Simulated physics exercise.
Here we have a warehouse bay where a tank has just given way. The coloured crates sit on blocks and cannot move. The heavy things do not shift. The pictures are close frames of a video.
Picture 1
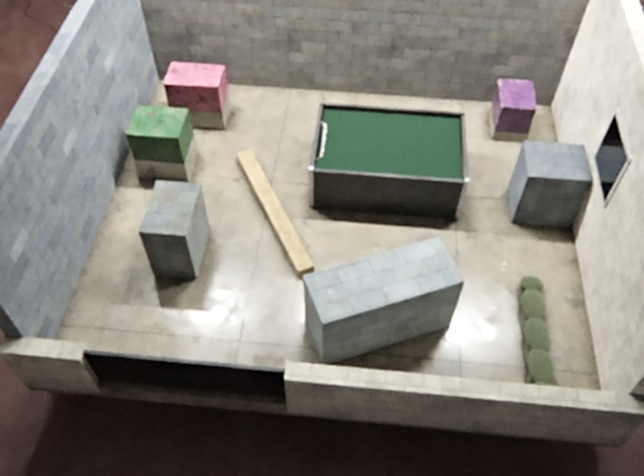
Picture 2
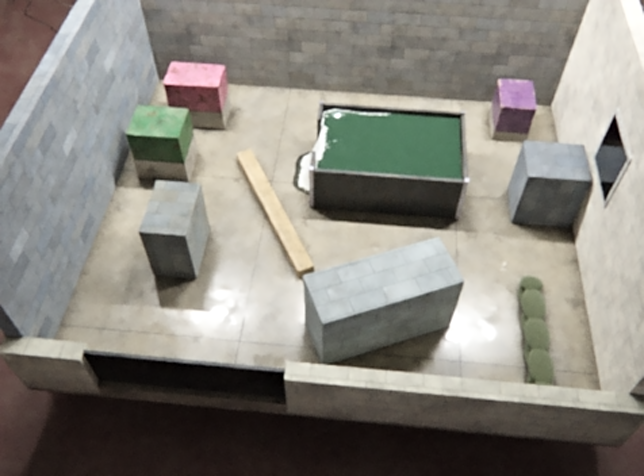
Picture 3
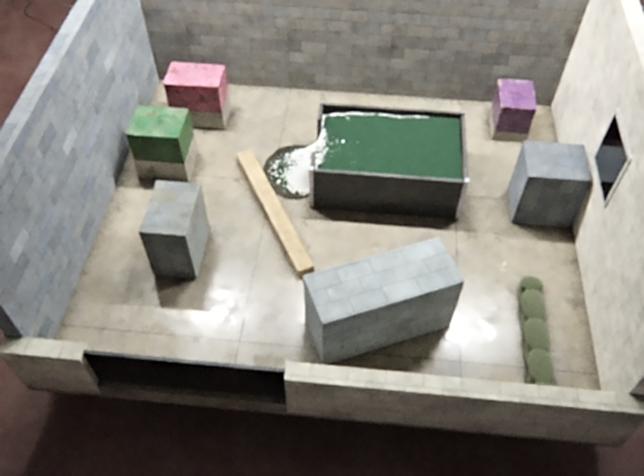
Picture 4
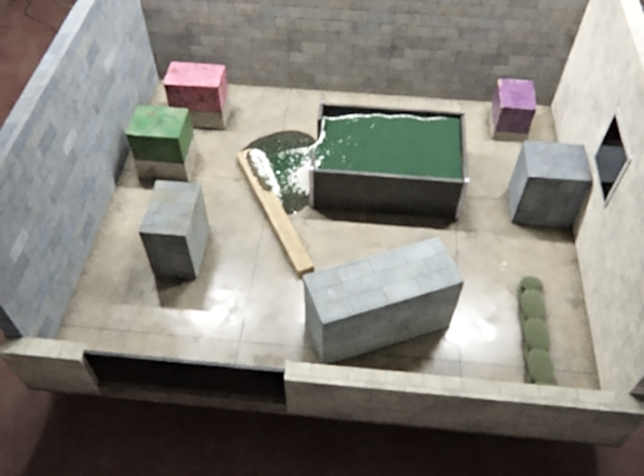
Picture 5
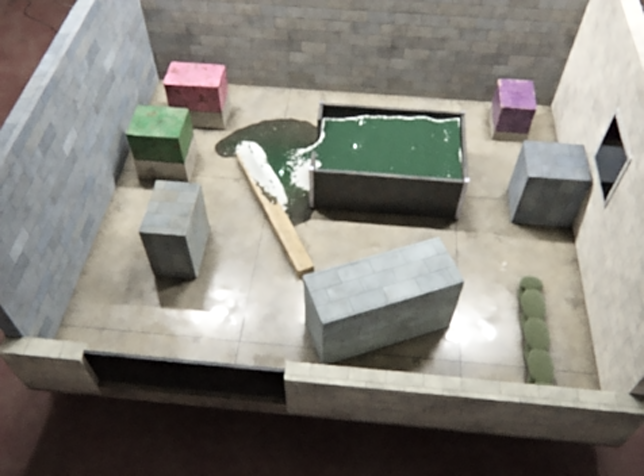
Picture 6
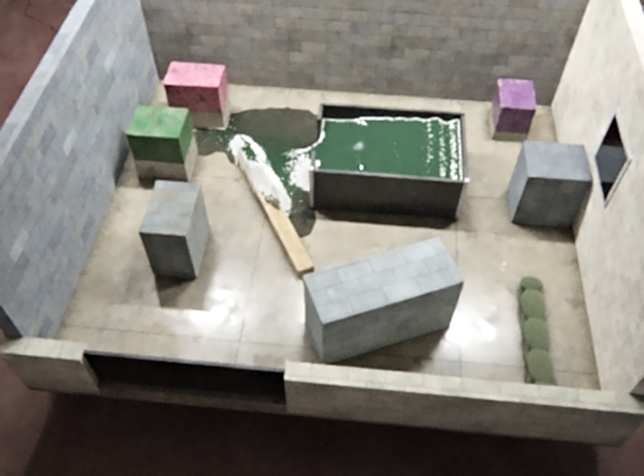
We see a walled bay with colored and gray blocks around a dark tank of green water. Water pours from the tank's left side, spreads across the floor, washes over a wooden plank and reaches the green block.
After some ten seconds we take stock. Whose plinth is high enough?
The green crate keeps dry; the purple crate keeps dry; the pink crate keeps dry.
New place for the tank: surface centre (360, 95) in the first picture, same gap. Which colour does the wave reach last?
I say the one in purple.
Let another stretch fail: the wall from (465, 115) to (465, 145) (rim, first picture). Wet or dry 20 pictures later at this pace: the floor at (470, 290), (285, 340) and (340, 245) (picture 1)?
In that order: Wet, not flooded, dry.
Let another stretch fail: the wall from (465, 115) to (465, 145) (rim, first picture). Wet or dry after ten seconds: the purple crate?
One by one: The purple one takes water.
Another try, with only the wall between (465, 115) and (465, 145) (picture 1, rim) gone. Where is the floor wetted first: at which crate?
That is the purple crate.
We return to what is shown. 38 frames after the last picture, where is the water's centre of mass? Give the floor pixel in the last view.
Roughly at (291, 182).
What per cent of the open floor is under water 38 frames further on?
Close to 80 %.
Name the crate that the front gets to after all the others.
That is the crate marked purple.
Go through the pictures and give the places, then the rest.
In the first picture, still water in the tank at (390, 144).
In the second picture, the front is at (304, 189), out from the gap at (318, 161).
In the third picture, the front is at (267, 170), out from the gap at (318, 162).
In the fourth picture, water pours out at (318, 162) and has run to (247, 151).
In the fifth picture, water pours out at (318, 162) and has run to (220, 146).
In the sixth picture, the front is at (199, 135), out from the gap at (318, 161).
A moment on, water covers 25 % of the floor; the green crate water round its plinth, the purple crate not reached, the pink crate water round its plinth.
Next, water covers 40 % of the floor; the green crate water round its plinth, the purple crate not reached, the pink crate water round its plinth.
Then, water covers 55 % of the floor; the green crate water round its plinth, the purple crate not reached, the pink crate water round its plinth.
Later, water covers 80 % of the floor; the green crate water round its plinth, the purple crate water round its plinth, the pink crate water round its plinth.
In the end, water covers 95 % of the floor; the green crate stayed above the water, the purple crate stayed above the water, the pink crate stayed above the water.
